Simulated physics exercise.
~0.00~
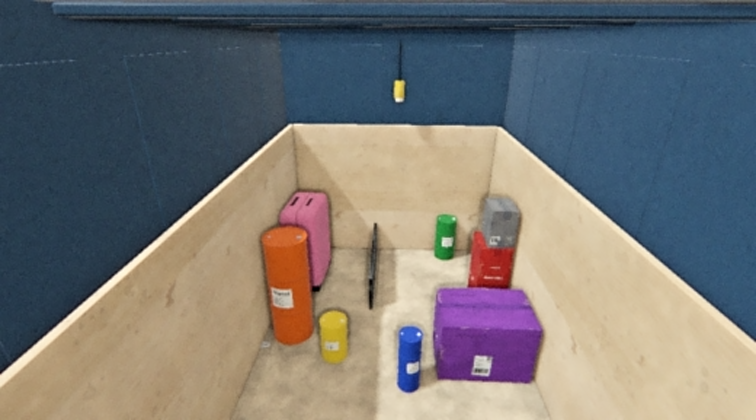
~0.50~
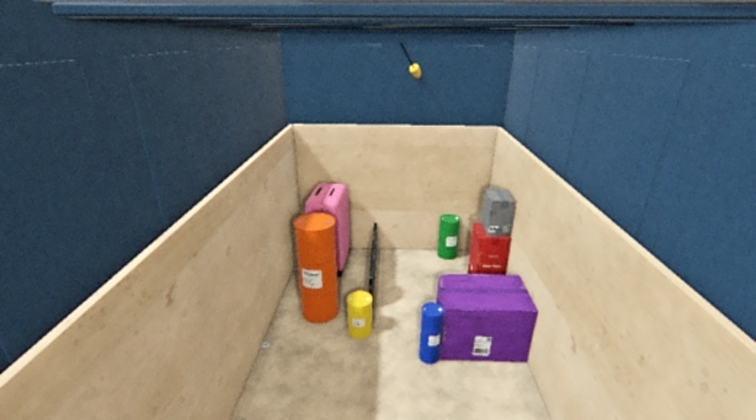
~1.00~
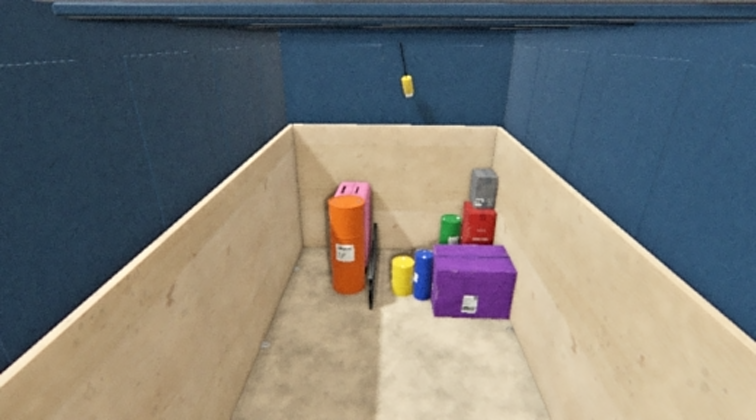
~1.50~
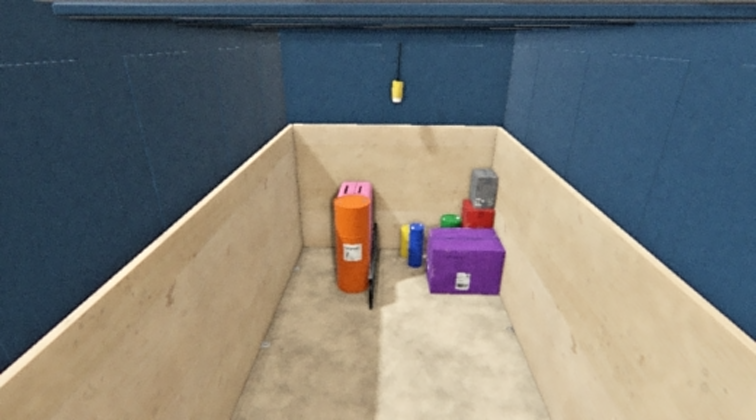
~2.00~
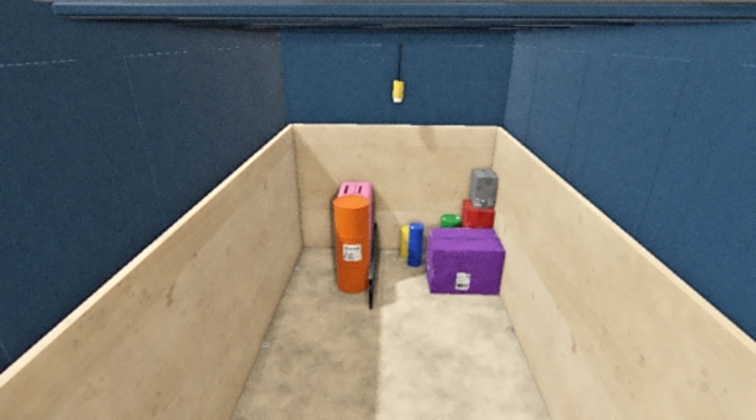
The load bay of a van, with pale side walls and blue panels above, is seen from the back, facing forwards. An orange drum, a pink case and a yellow canister stand left of a low dark board, while a blue canister, a purple box, a green canister and a grey box on a red one are to the right. The load slides towards the front wall and the drum and case also shift right, as a yellow object swings on its cord. The yellow canister passes the board and joins the blue one. Finally everything rests upright, bunched further forward.
